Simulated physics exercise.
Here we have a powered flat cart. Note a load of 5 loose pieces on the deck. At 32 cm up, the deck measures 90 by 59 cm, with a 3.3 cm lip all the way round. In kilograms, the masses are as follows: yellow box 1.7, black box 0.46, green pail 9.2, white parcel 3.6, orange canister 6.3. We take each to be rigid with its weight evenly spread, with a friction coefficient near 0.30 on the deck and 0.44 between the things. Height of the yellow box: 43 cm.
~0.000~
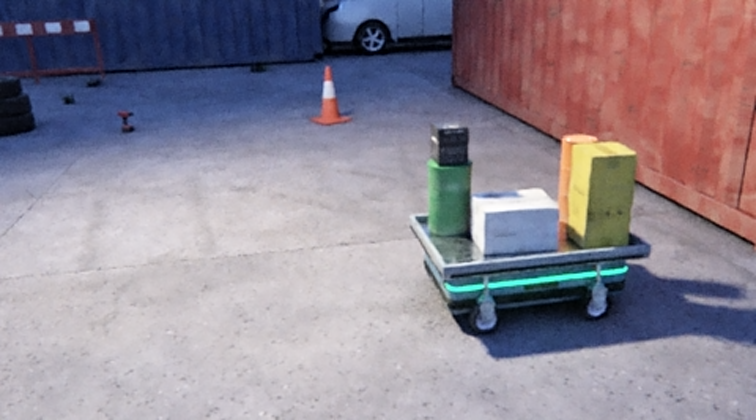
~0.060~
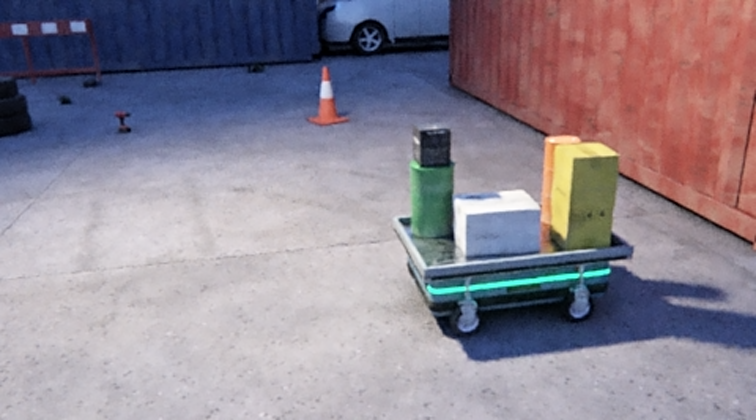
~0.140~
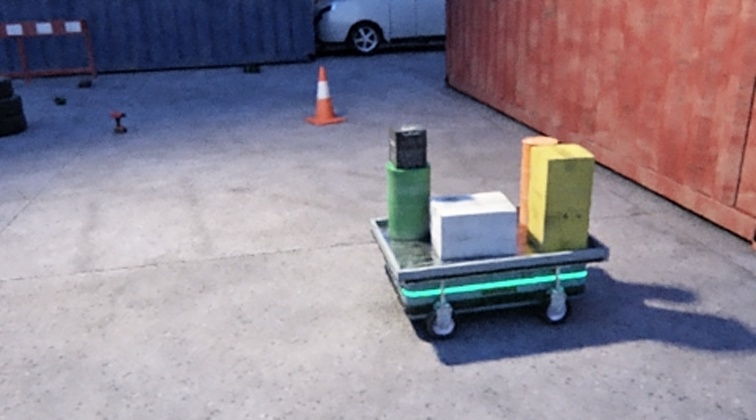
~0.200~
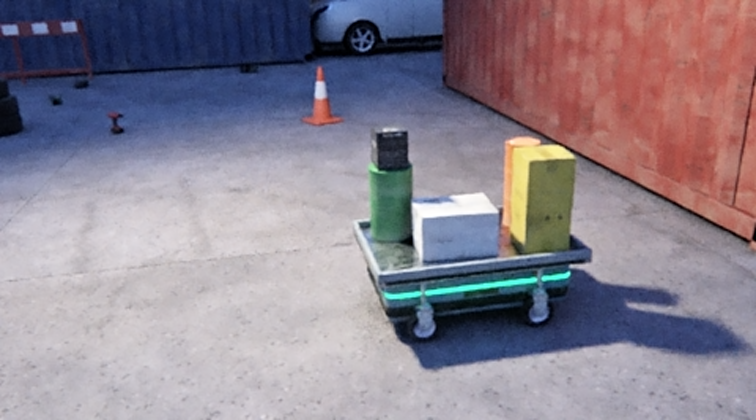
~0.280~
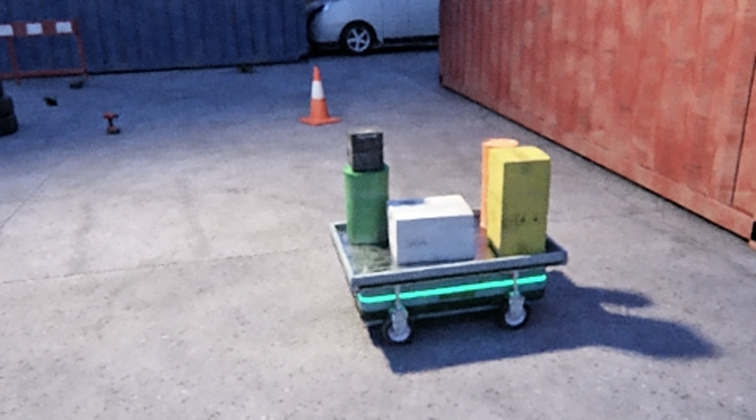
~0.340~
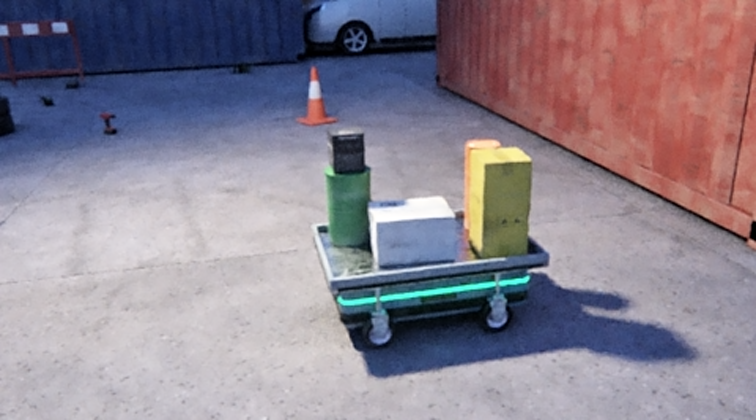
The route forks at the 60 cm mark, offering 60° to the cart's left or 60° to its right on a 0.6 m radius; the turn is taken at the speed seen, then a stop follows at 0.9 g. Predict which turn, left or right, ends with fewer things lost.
The right turn.
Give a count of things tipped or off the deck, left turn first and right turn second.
If it goes left, 3; if it goes right, 2.
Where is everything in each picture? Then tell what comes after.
Cart 0 cm along; yellow box (600, 196); black box (449, 143), in the first frame.
Cart 8 cm along; green pail (432, 197), in the second frame.
Cart 20 cm along; white parcel (472, 225), in the third frame.
Cart 28 cm along; green pail (391, 200); white parcel (454, 226), in the fourth frame.
Cart 39 cm along; green pail (368, 202), in the fifth frame.
Cart 48 cm along; yellow box (499, 203); black box (346, 150), in the sixth frame.
Turning left. By 0.74 s, cart 104 cm along, turned 27°; black box now off the deck; green pail tilted 11°; white parcel 4 cm from its spot.
By 1.24 s, cart 164 cm along, turned 60°; green pail now off the deck; yellow box 6 cm from its spot near (312, 271); orange canister tilted 23°.
By 1.44 s, cart 164 cm along, turned 60°, stopped; yellow box 20 cm from its spot near (295, 289); orange canister on its side; white parcel 20 cm from its spot.
When it is over (2.2 s), off the deck, black box and green pail; lying over on the deck, orange canister; not toppled but over 10 cm from the start, yellow box and white parcel. In the last view, yellow box near (292, 294), black box near (8, 387).
Turning right instead, black box and green pail tipped over or off the deck, 2 of 5 in all.
